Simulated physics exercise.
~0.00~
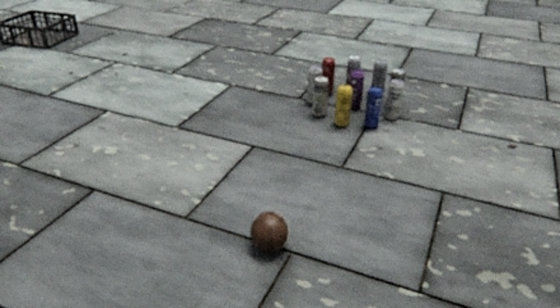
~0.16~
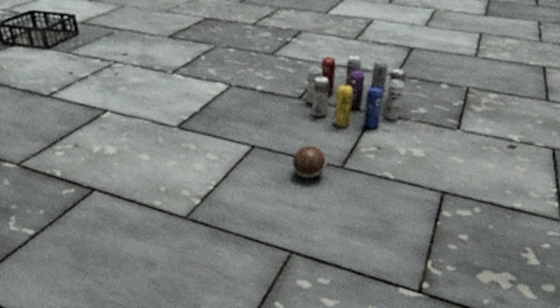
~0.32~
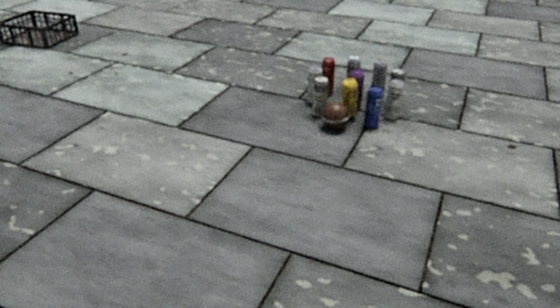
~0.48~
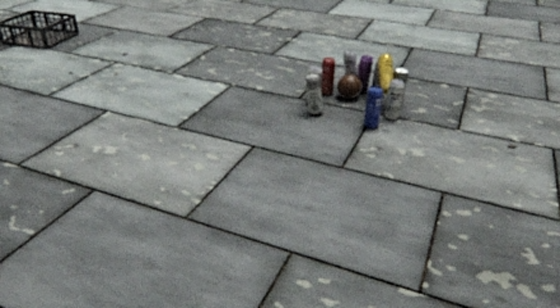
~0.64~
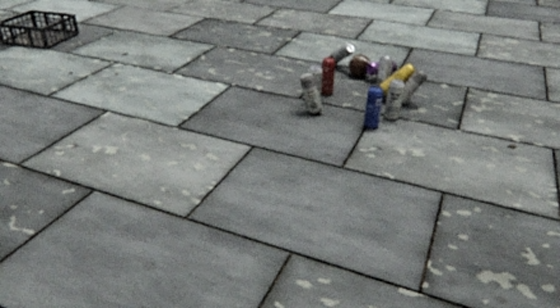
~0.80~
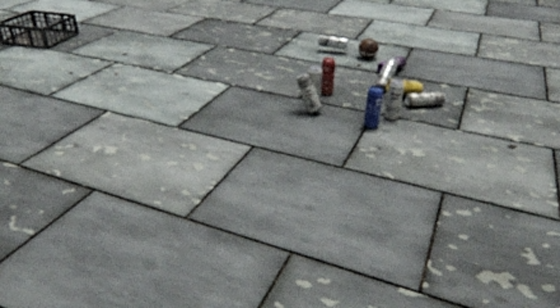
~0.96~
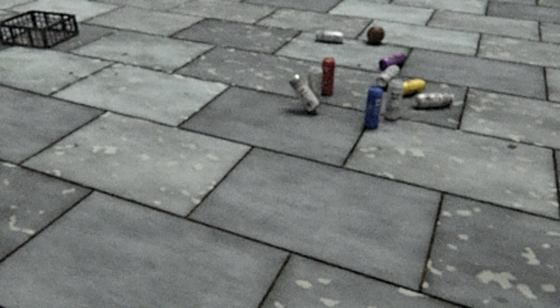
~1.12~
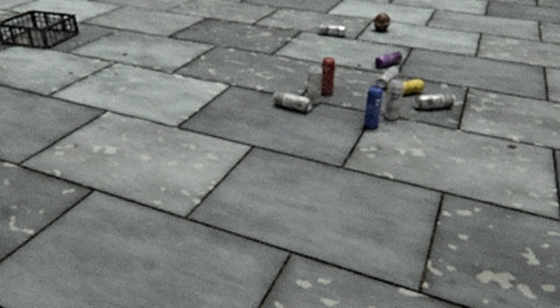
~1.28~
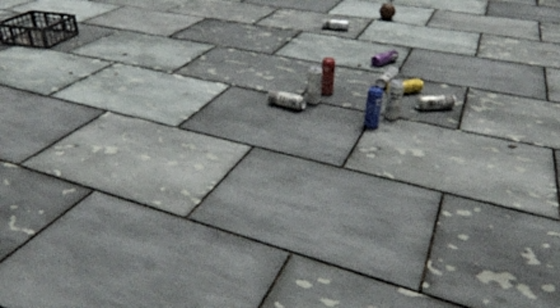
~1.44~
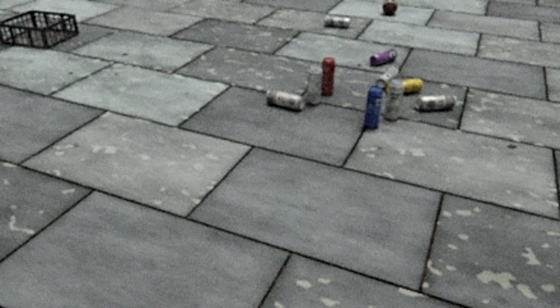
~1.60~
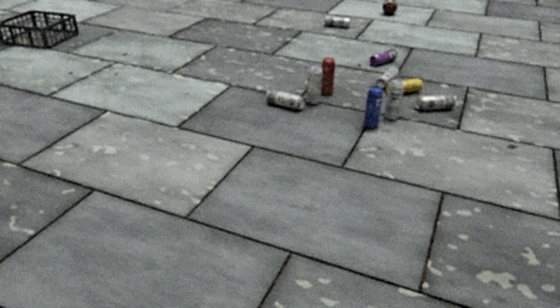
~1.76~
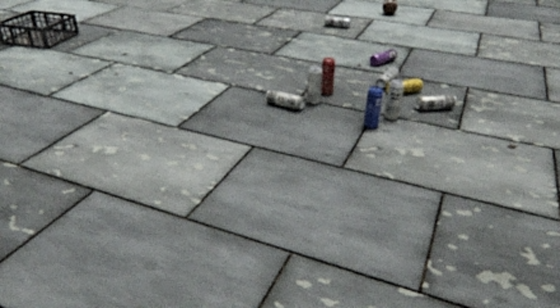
The footage shows a brown ball rolling across grey paving into a cluster of upright tubes, scattering several, including the yellow and purple ones, which topple onto their sides. The ball continues away toward the far edge of view and settles there, while the red and blue tubes remain standing.
